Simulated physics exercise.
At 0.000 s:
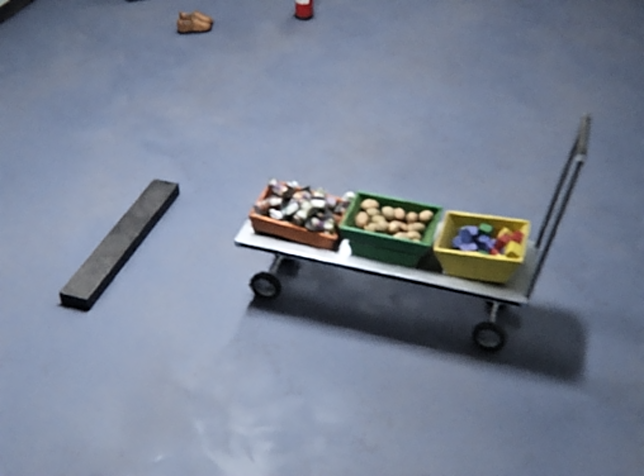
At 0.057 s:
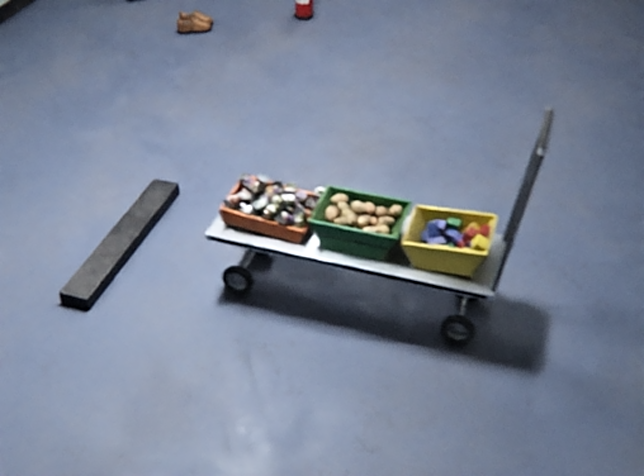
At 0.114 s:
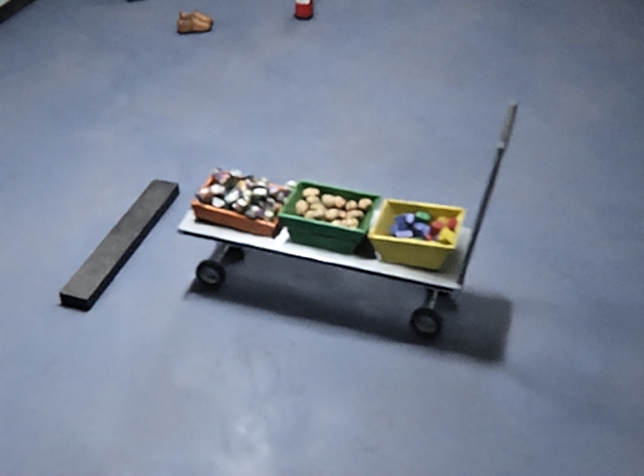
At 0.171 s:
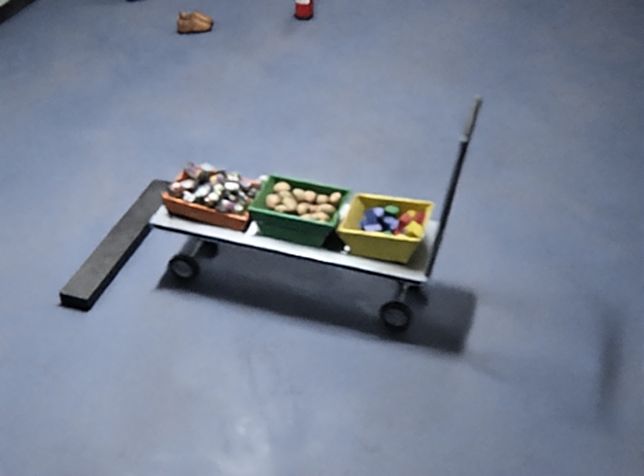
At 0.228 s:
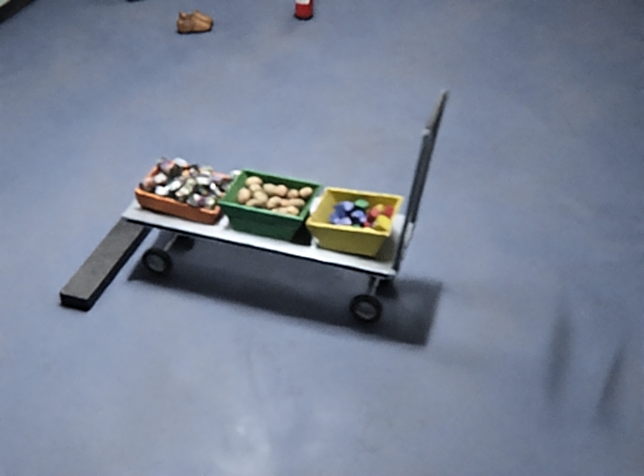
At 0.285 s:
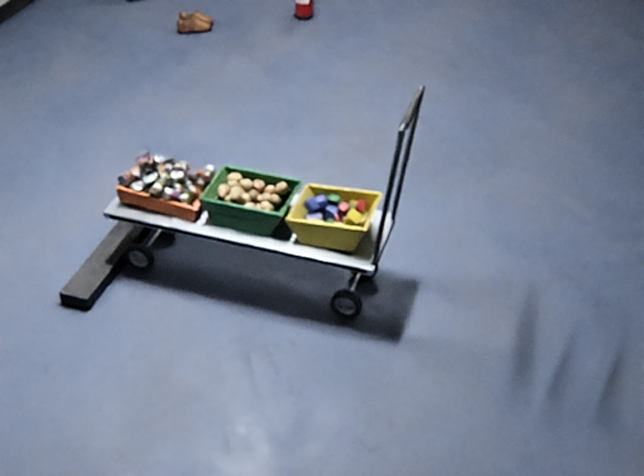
A trolley carrying an orange crate of small tins, a green crate of potatoes and a yellow crate of colourful toy bricks rolled left across the blue floor, its front end passing over a dark beam.
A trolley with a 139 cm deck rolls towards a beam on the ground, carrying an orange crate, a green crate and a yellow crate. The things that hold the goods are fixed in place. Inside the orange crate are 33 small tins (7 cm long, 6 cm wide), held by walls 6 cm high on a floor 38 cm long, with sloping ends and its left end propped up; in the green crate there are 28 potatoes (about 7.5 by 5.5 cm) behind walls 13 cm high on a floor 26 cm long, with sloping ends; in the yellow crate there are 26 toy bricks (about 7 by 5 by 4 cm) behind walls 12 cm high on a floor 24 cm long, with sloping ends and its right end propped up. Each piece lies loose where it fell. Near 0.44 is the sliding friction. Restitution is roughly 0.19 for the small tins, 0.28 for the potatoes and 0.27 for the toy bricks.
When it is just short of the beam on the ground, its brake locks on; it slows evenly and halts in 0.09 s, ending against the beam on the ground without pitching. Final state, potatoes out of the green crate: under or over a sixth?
A sixth is not reached.
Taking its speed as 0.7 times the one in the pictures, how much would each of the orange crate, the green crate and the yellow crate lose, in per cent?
In that case the orange crate sheds 20 per cent, the green crate 0 per cent and the yellow crate 0 per cent.
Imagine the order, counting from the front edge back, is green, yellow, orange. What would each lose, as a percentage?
Orange crate 20 %, green crate 0 %, yellow crate 20 %.
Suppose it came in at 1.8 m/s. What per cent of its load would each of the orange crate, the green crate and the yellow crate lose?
Then the orange crate sheds 10 per cent of its load, the green crate 0 per cent, and the yellow crate 0 per cent.
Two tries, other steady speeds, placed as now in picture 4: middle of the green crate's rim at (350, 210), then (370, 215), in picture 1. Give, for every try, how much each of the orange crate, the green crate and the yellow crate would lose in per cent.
Orange crate 10 and 20, green crate 0 and 0, yellow crate 0 and 0 per cent.
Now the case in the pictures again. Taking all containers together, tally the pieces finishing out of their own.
Around 12.
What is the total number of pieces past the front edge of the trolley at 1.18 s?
Approx. 8 pieces ahead of the front edge.
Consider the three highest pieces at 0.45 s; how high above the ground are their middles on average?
I'd guess about 64 cm.
After 0.33 s, 2 of 33 out of the orange crate, 0 of 28 out of the green crate and 0 of 26 out of the yellow crate.
After 0.45 s, 7 of 33 out of the orange crate, 0 of 28 out of the green crate and 1 of 26 out of the yellow crate.
After 0.68 s, 11 of 33 out of the orange crate, 0 of 28 out of the green crate and 2 of 26 out of the yellow crate.
When it is over (at 1.18 s), 11 of 33 out of the orange crate, 0 of 28 out of the green crate and 2 of 26 out of the yellow crate. Asked share, 0 of 28, 0 per cent.
